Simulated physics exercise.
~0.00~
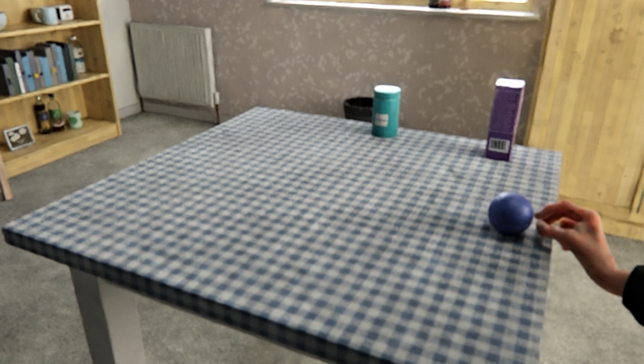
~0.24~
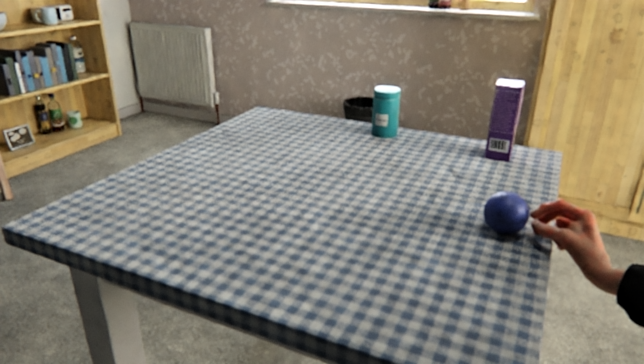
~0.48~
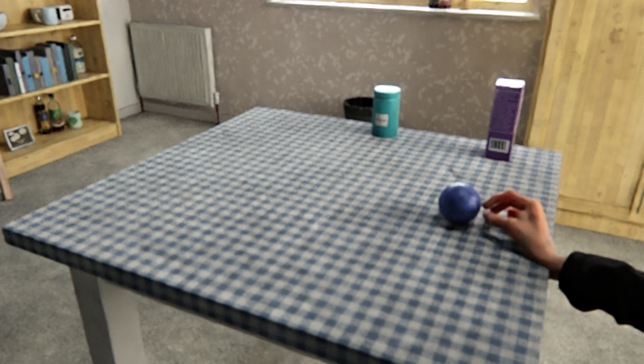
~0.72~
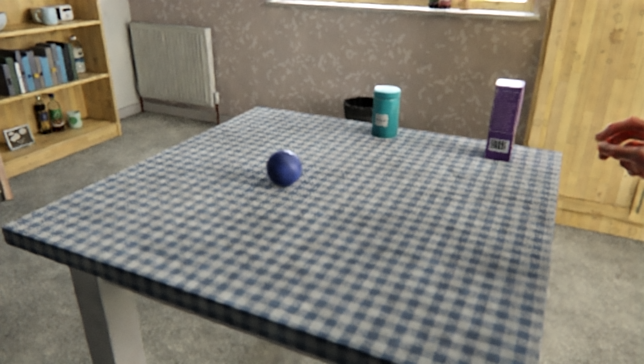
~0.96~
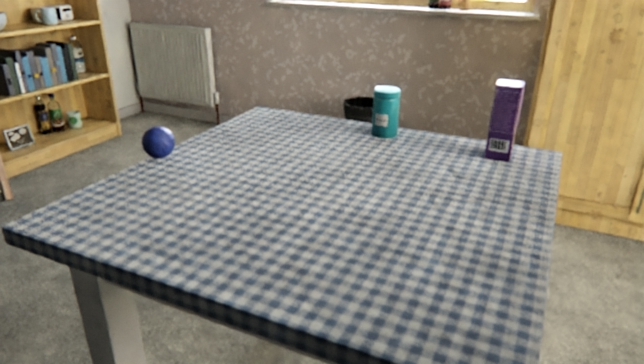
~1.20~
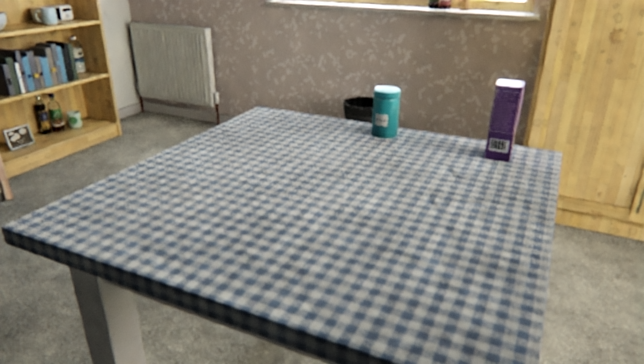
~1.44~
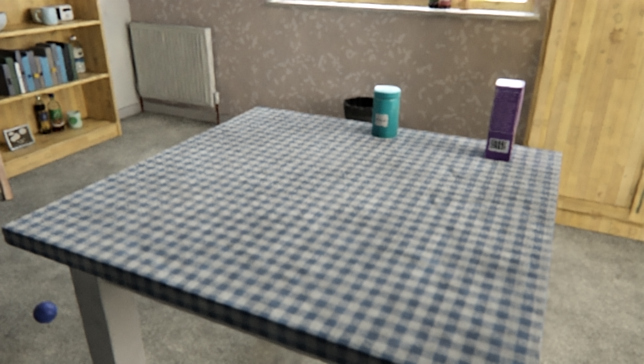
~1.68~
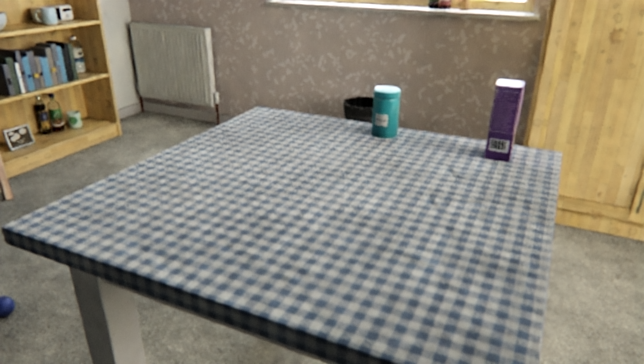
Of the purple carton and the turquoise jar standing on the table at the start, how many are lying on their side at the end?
None of them are. The purple carton and the turquoise jar both still stand upright on the table.
